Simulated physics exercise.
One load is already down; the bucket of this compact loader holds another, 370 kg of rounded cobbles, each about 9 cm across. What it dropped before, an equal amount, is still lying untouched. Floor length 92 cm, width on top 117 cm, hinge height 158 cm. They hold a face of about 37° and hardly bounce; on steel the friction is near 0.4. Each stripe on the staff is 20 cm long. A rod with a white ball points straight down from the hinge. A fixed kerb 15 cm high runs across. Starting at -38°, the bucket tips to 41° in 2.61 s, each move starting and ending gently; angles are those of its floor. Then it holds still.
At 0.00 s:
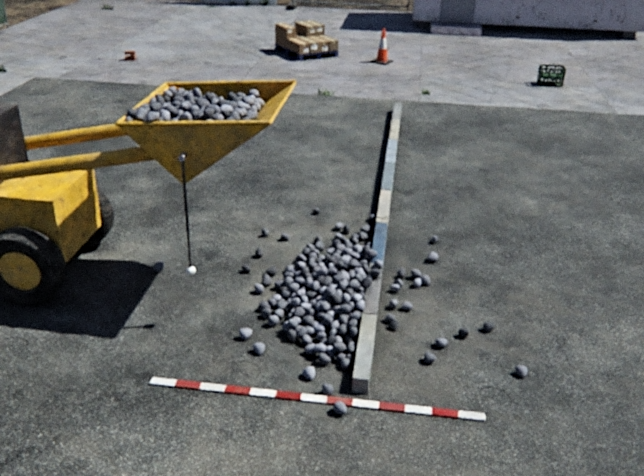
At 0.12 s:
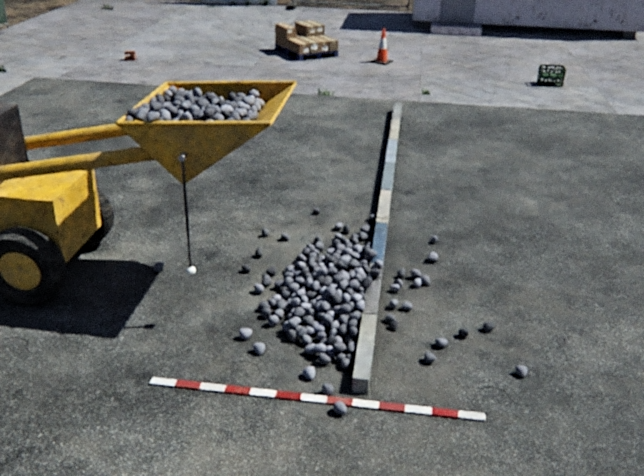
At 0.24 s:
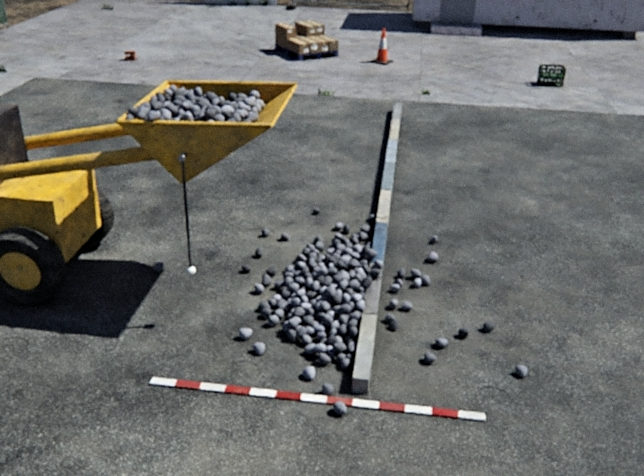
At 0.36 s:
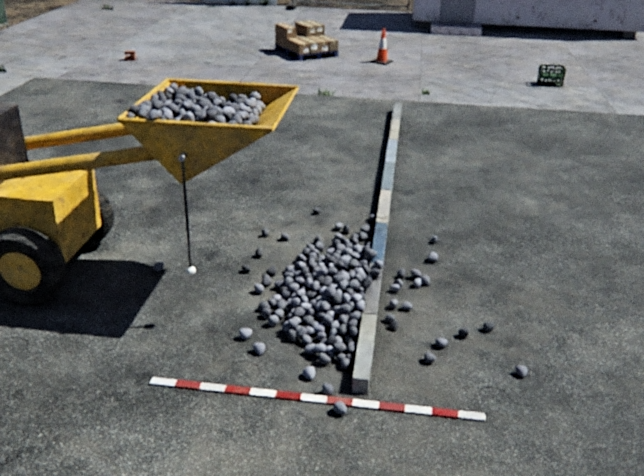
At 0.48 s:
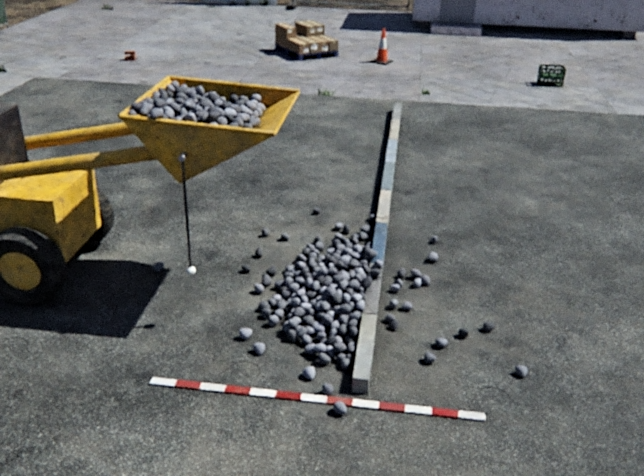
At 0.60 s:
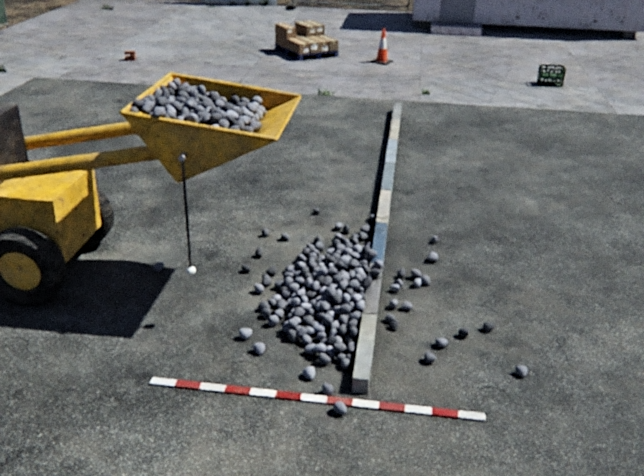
Yellow loader holding a raised bucket of grey stones, slowly tilting its front lip slightly downward beside a stone pile along a kerb.
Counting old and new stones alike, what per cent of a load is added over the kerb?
About 2 per cent.
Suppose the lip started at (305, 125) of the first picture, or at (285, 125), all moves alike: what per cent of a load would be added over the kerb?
Near 20 per cent from the first place, 10 from the second.
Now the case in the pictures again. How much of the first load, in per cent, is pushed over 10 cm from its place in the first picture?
About 10 per cent.
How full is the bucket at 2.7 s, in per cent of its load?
Roughly 5 per cent is still inside.
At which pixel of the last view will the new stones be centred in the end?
Their middle is at about (307, 280).
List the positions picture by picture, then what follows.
In the first picture, the bucket is at -38°, its lip at (270, 123); the top of the load is at (191, 101). The earlier load is highest near (338, 276), 25 cm above ground level, 95 % on this side of the kerb, 5 % over the kerb.
The second picture shows lip at (271, 124), floor tilted -38°, highest stones at (190, 99); the stones move at 0.0 m/s on average.
In the third picture, the bucket is at -36°, its lip at (272, 126); the top of the load is at (179, 98); the stones move at 0.1 m/s on average.
In the fourth picture, the bucket is at -34°, its lip at (273, 129); the top of the load is at (174, 95); the stones move at 0.1 m/s on average.
In the fifth picture, the bucket is at -31°, its lip at (275, 134); the top of the load is at (175, 93); the stones move at 0.1 m/s on average.
In the sixth picture, the bucket is at -27°, its lip at (276, 140); the top of the load is at (176, 91); the stones move at 0.1 m/s on average.
After 2.0 s the floor is at 29°; in per cent of one load, 91 in the bucket, 104 on this side of the kerb, 5 over the kerb; the foremost stones are at (453, 309).
After 2.7 s the floor is at 41°; in per cent of one load, 5 in the bucket, 189 on this side of the kerb, 5 over the kerb; the foremost stones are at (453, 309).
After 3.1 s the floor is at 41°; in per cent of one load, 0 in the bucket, 194 on this side of the kerb, 6 over the kerb; the foremost stones are at (453, 309).
After 5.8 s the floor is at 41°; in per cent of one load, 0 in the bucket, 193 on this side of the kerb, 7 over the kerb; the foremost stones are at (455, 306). Net gain over the kerb, 2.
